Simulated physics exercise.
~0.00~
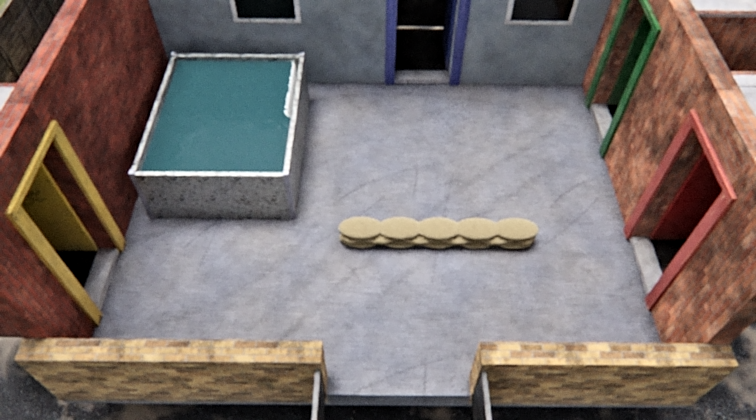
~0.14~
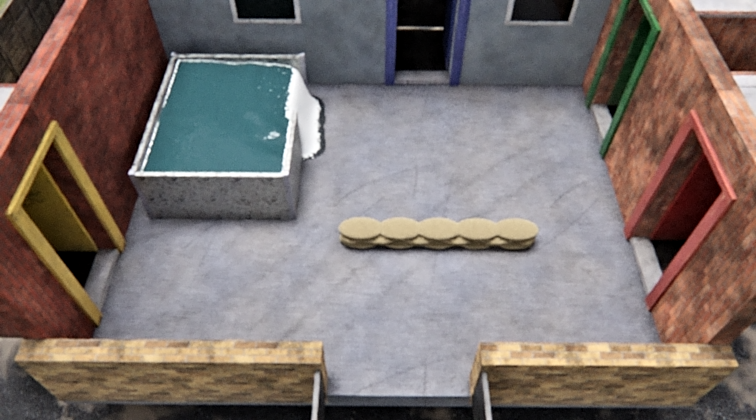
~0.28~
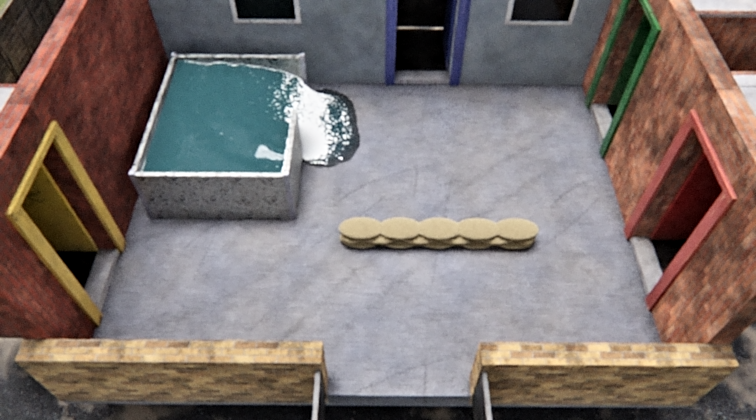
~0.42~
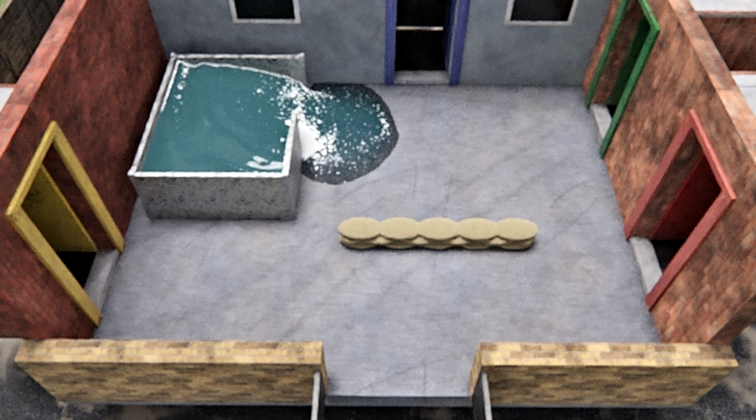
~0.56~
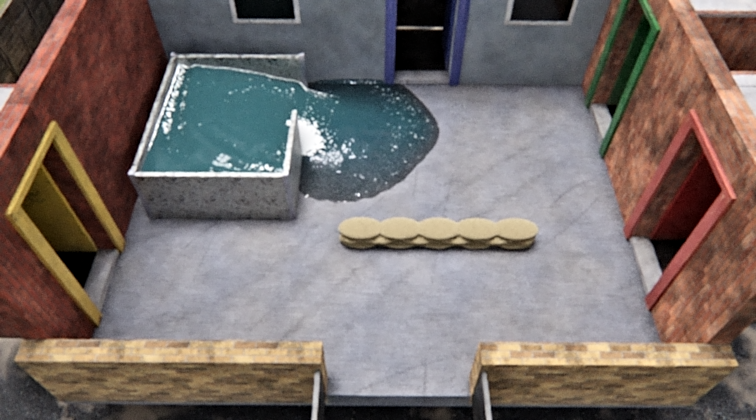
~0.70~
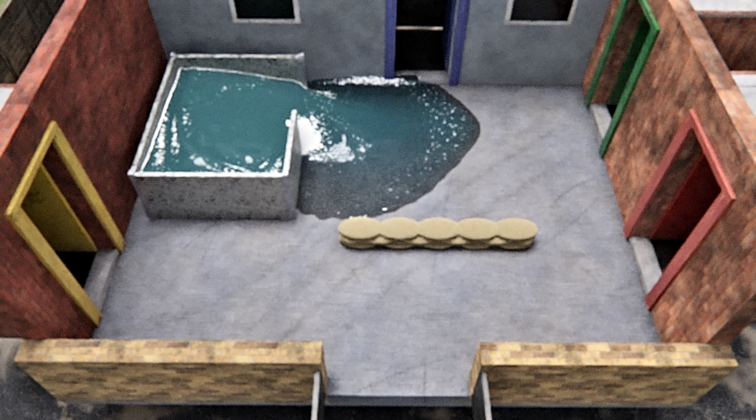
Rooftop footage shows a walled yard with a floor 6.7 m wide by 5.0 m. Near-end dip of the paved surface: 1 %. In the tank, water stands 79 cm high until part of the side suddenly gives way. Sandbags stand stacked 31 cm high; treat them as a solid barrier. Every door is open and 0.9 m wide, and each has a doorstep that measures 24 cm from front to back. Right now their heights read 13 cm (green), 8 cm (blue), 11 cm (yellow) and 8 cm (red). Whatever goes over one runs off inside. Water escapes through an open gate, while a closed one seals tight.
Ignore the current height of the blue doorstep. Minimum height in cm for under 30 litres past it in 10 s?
Approx. 14 cm.
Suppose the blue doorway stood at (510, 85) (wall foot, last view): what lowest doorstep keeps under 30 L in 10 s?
11.5 cm.
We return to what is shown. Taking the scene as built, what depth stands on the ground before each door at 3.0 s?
Lab note, depth in cm: Green 34; blue 13; yellow 0; red 14.
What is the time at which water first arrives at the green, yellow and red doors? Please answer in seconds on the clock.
The green door at 1.2 seconds, the yellow door at 7.0 seconds, the red door at 2.0 seconds.
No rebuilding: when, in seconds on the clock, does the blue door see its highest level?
The depth peaks at about 1.4 seconds.
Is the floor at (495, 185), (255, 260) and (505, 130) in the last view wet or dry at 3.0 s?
1: Awash; 2: Unwetted; 3: Awash.
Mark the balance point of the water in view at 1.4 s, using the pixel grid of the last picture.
Look at about (295, 143) in the last view.
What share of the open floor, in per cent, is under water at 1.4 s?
Some 40 in a hundred.
After 1.4 s water covers 40 % of the floor, deepest (40 cm) near (314, 119); 20 cm at the blue door, 10 litres in over its 8 cm doorstep.
After 3.0 s water covers 50 % of the floor, deepest (36 cm) near (598, 146); 13 cm at the blue door, 65 litres in over its 8 cm doorstep.
After 10.0 s water covers 95 % of the floor, deepest (16 cm) near (82, 372); 9 cm at the blue door, 86 litres in over its 8 cm doorstep.
At the blue door as built, the water arrived by 0.7 s and peaked near 20 cm at 1.4 s.
Run again over the same 10 s with other heights there, 43 litres in over 12 cm, 16 litres over 16.5 cm. The limit of 30 litres is kept from about 14 cm up.
